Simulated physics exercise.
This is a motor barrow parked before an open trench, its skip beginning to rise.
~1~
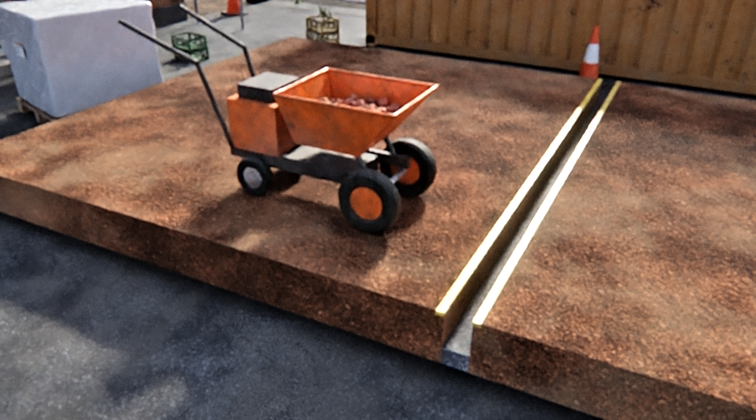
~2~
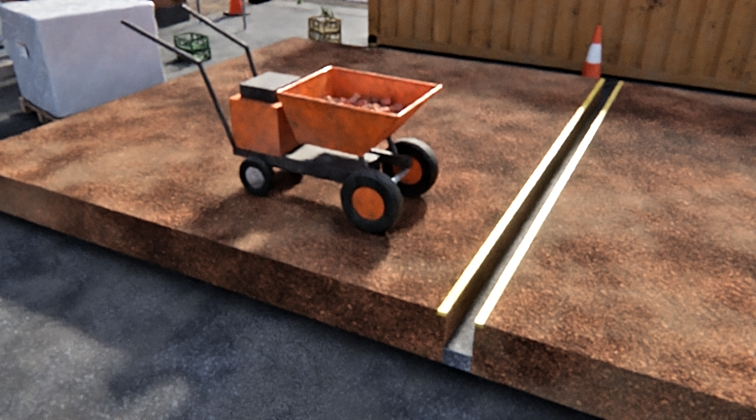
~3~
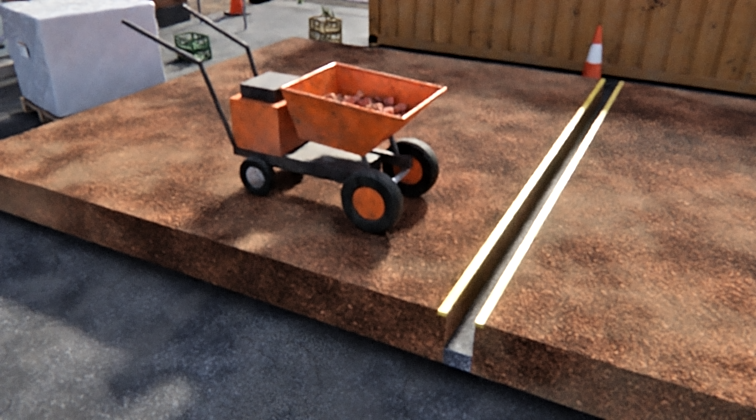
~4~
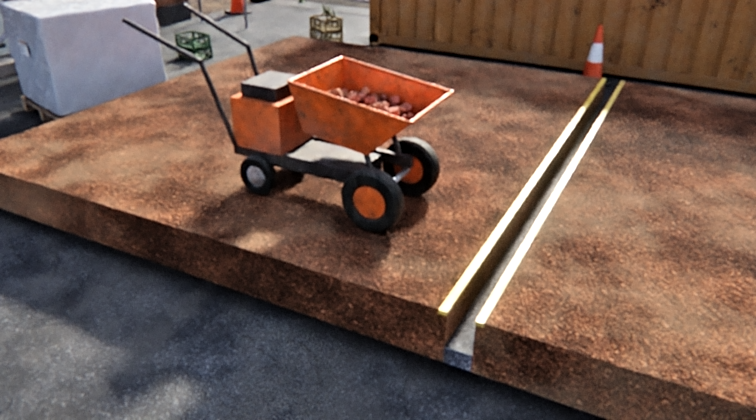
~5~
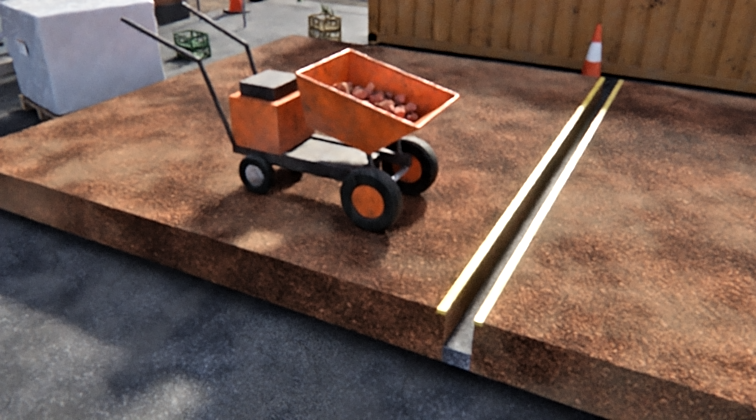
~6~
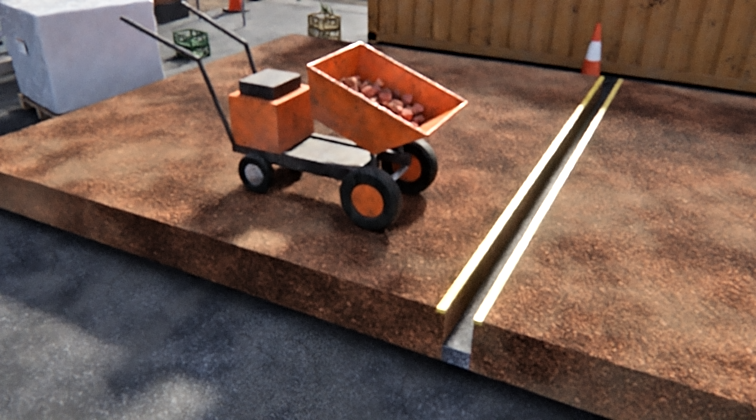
The footage shows an orange motor barrow loaded with reddish rubble standing still on brown ground beside a narrow, straight trench, while its skip gradually tilts forward to the right, its rear edge lifting away from the chassis.
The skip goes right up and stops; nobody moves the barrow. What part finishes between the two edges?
In the trench: Over half.
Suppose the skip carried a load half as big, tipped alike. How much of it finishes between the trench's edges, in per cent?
About 90 per cent.
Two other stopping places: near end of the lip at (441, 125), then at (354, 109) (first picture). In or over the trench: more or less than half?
At the first place less than half, at the second below a half.
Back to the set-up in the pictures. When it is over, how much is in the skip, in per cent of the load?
It comes to 0 per cent or so.
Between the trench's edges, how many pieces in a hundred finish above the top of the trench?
Roughly 15 in a hundred.
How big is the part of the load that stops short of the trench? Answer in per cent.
Roughly 20 in a hundred.
Soon, skip tipped steeply; all in the skip.
A while on, skip tipped right over; most in the skip; a small part short of the trench; a small part in or heaped over the trench.
Towards the end, skip tipped right over; a small part in the skip; about a quarter short of the trench; about two thirds in or heaped over the trench; a small part beyond it.
Finally, skip tipped right over; about a quarter short of the trench; about two thirds in or heaped over the trench; a small part beyond it.
